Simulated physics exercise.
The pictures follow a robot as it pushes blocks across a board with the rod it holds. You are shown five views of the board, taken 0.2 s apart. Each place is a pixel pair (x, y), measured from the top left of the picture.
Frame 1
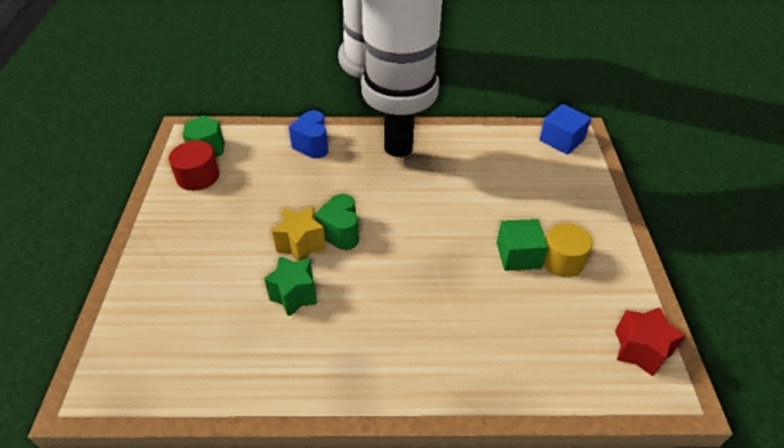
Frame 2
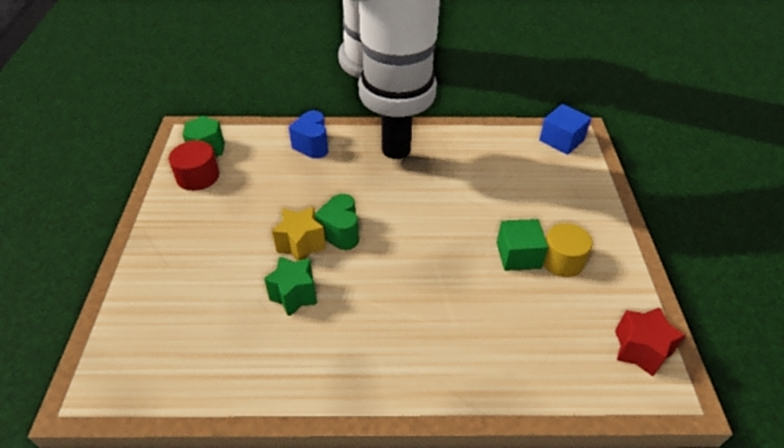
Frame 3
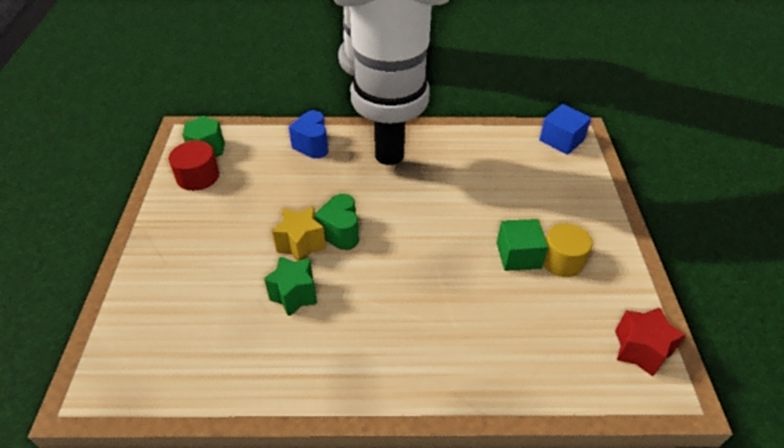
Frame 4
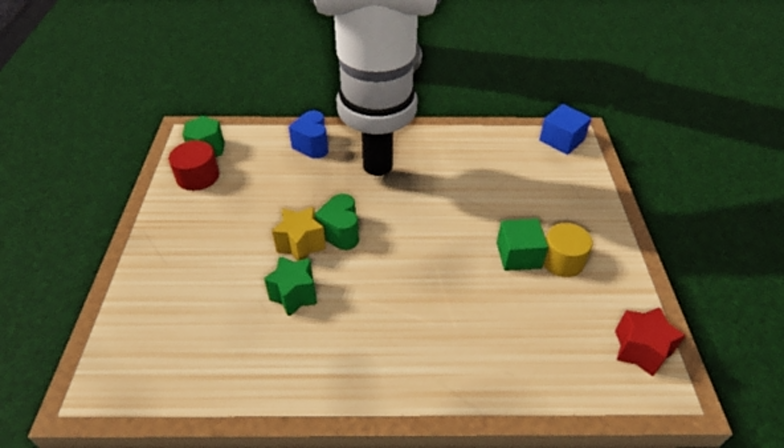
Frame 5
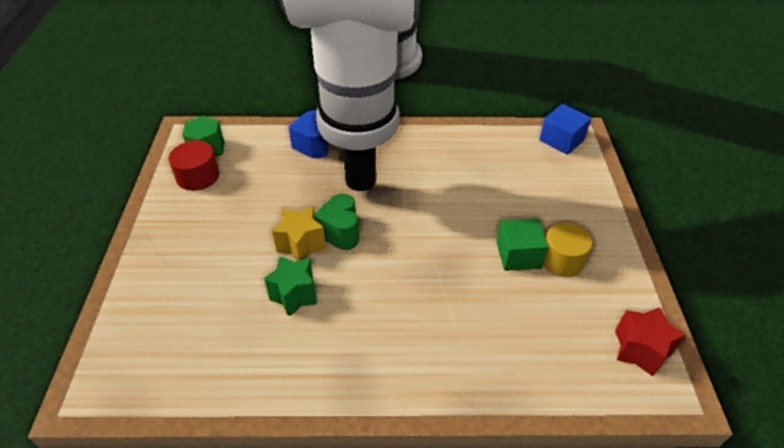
On a wooden board edged in brown, a robot arm holds its black-tipped rod near the top middle, among scattered red, green, blue and yellow blocks. The rod barely shifts at first, then slides down and left, ending just above the green heart, while the blocks all stay still.
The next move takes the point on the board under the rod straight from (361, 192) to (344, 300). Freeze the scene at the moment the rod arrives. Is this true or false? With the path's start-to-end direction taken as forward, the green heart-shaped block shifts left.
The statement is incorrect.
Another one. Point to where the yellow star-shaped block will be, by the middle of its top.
Final place: (281, 234).
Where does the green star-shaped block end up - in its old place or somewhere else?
It is carried off its spot.
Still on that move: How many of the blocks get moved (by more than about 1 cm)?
3 or more blocks.
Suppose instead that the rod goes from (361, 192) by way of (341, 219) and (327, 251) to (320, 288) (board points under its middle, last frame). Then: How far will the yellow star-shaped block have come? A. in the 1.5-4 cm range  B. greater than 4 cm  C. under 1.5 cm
I choose A.
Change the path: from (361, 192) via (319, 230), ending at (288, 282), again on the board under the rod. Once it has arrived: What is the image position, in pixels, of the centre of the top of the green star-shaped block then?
Somewhere near (279, 297).
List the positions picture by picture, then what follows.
Lower end of the rod (399, 148), tops of blocks, green star-shaped block (290, 273), yellow star-shaped block (298, 222), blue heart-shaped block (310, 123), green heart-shaped block (339, 210), in the first frame.
Rod (396, 150), blocks as before, in the second frame.
Rod (390, 156), blocks as before, in the third frame.
Rod (378, 166), blocks as before, in the fourth frame.
Rod (361, 181), green star-shaped block (290, 273), yellow star-shaped block (298, 222), blue heart-shaped block (310, 123), green heart-shaped block (339, 210), in the fifth frame.
What follows on the original path. One third of the way, rod (356, 213); yellow star-shaped block (289, 228), turned 20° clockwise; green heart-shaped block (331, 228).
Two thirds of the way, rod (351, 249); green star-shaped block (270, 287); yellow star-shaped block (281, 234), turned 55° clockwise; green heart-shaped block (311, 258), turned 50° clockwise.
At the end, rod (343, 289); green star-shaped block (254, 291), turned 25° anticlockwise; yellow star-shaped block (281, 234), turned 55° clockwise; blue heart-shaped block not moved; green heart-shaped block (297, 274), turned 115° clockwise.
